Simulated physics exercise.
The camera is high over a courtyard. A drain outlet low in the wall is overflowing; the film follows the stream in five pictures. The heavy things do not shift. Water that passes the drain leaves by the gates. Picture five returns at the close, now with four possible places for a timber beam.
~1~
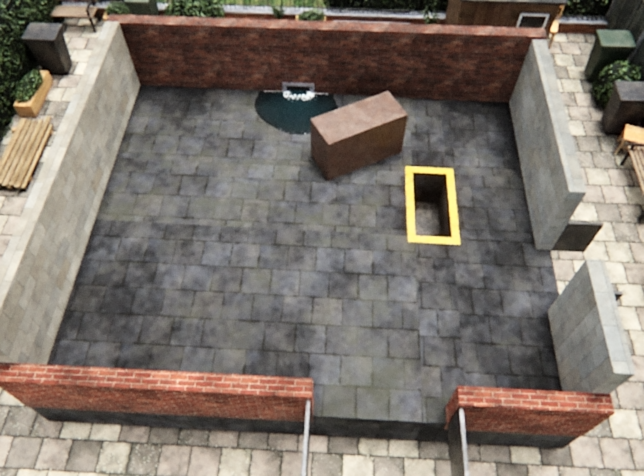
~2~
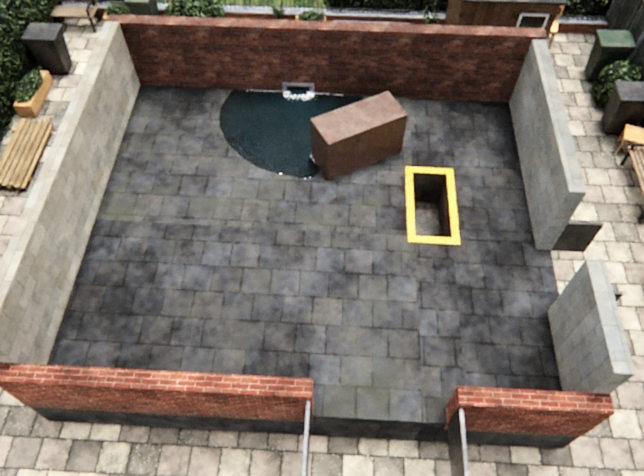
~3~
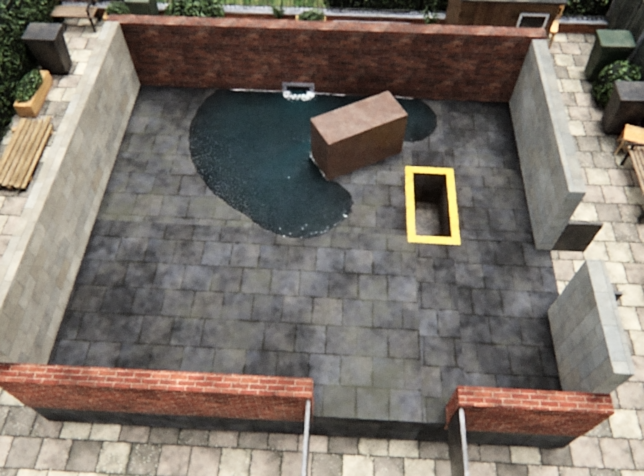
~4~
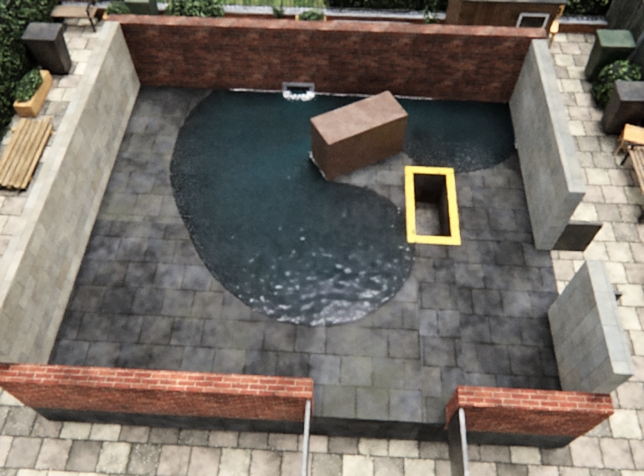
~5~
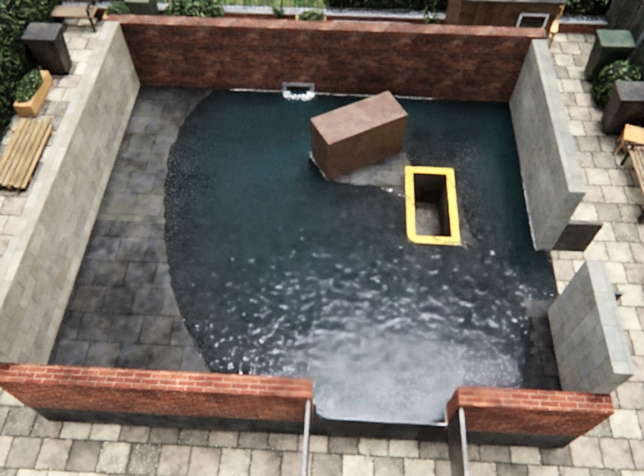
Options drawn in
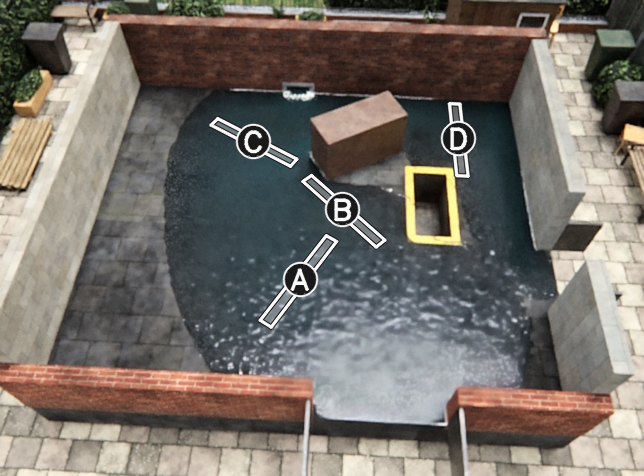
Dark water spreads across the grey paved floor of a walled courtyard, seen from high above by a still camera. A brown block stands near the red brick back wall, a yellow-rimmed rectangular opening lies to its right, and pale walls flank both sides. From a small outlet at the back, the water widens, curls around the block, sweeps forward and right to the front gap, and enters the yellow-rimmed drain.
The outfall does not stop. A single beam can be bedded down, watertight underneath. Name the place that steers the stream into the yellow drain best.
D beats the others.
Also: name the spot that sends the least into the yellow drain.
Spot B.
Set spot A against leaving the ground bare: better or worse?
It is better.
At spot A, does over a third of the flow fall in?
No, it does not.
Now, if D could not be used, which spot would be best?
Spot A.
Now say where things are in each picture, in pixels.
Outfall at (298, 88); yellow drain at (431, 204); open gate at (380, 403); open gate at (542, 279); front seen at (299, 127), 3 % of the ground wet; yellow drain still dry, in the first picture.
Front seen at (312, 170), 11 % of the ground wet; yellow drain still dry, in the second picture.
Front seen at (318, 230), 21 % of the ground wet; yellow drain still dry, in the third picture.
Front seen at (328, 318), 42 % of the ground wet; yellow drain still dry, in the fourth picture.
Front seen at (525, 340), 69 % of the ground wet; yellow drain taking water, in the fifth picture.
On the marked copy, A from (265, 323) to (331, 238); B from (307, 178) to (380, 243); C from (214, 121) to (293, 162); D from (462, 175) to (454, 103).
With A, about 18 % of the stream goes into the yellow drain, about 82 % out by the gates.
With B, about 8 % of the stream goes into the yellow drain, about 92 % out by the gates.
With C, about 12 % of the stream goes into the yellow drain, about 88 % out by the gates.
With D, about 26 % of the stream goes into the yellow drain, about 73 % out by the gates.
